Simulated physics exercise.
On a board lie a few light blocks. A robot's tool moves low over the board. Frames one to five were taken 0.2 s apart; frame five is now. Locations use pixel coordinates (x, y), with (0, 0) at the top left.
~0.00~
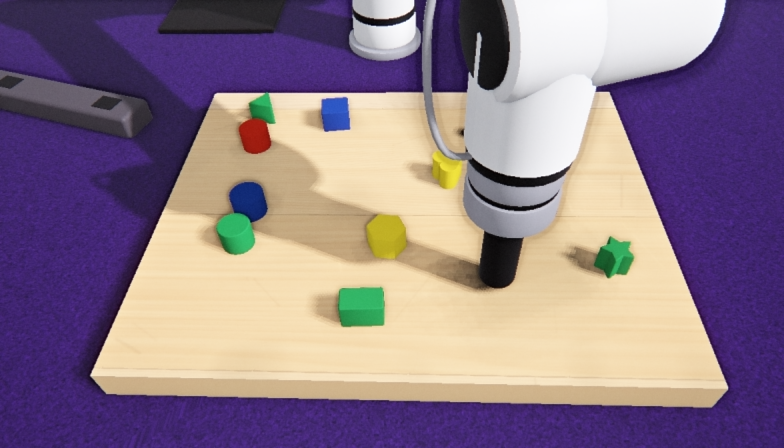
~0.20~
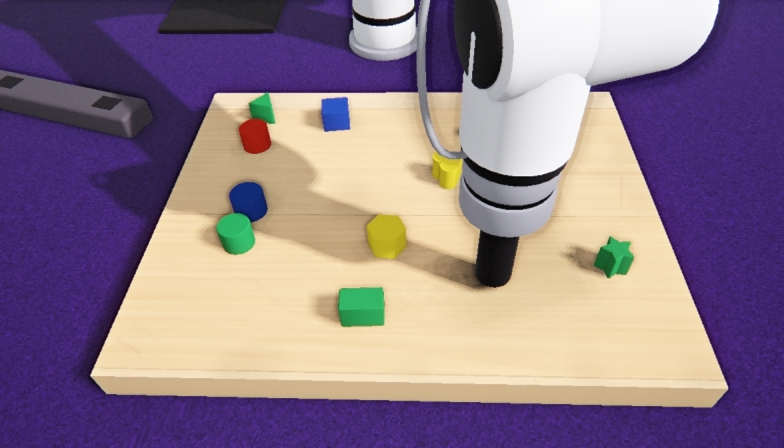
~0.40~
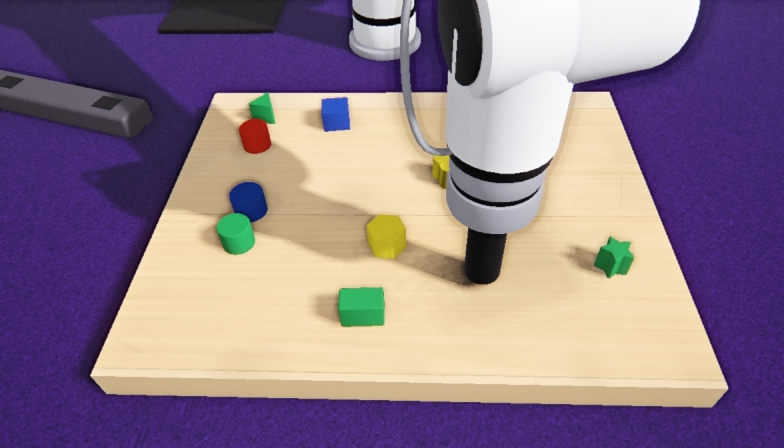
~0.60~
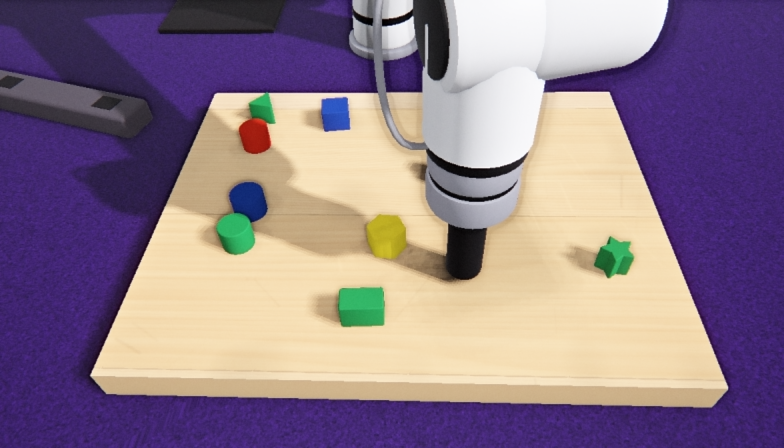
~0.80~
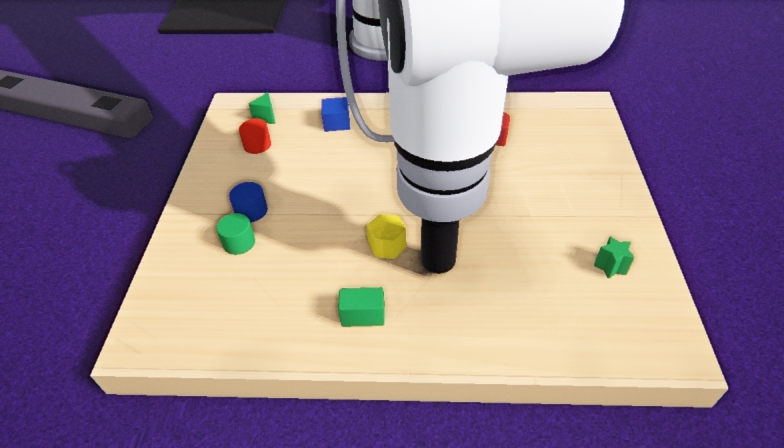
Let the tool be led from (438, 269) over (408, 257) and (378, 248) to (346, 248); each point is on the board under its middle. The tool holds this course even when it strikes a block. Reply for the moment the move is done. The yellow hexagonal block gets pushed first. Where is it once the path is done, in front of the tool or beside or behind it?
It is no longer ahead.
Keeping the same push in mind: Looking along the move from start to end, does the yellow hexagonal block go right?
Yes
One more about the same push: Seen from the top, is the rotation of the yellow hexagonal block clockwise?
In short: Yes.
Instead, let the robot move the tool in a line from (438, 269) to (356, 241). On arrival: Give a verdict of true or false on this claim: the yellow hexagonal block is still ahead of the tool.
True - the claim holds.
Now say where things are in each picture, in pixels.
The first frame shows tip of the tool (497, 276), middles of tops, green rectangle (361, 298), yellow hexagonal block (386, 227).
The second frame shows tool (493, 275), nothing pushed.
The third frame shows tool (482, 272), nothing pushed.
The fourth frame shows tool (463, 268), nothing pushed.
The fifth frame shows tool (438, 261), green rectangle (361, 298), yellow hexagonal block (386, 227).
The first path, step by step. One third of the way, tool (406, 249); yellow hexagonal block (378, 223).
Two thirds of the way, tool (375, 241); yellow hexagonal block (352, 211), turned 20° clockwise.
At the end, tool (345, 240); green rectangle unmoved; yellow hexagonal block (340, 205), turned 40° clockwise.
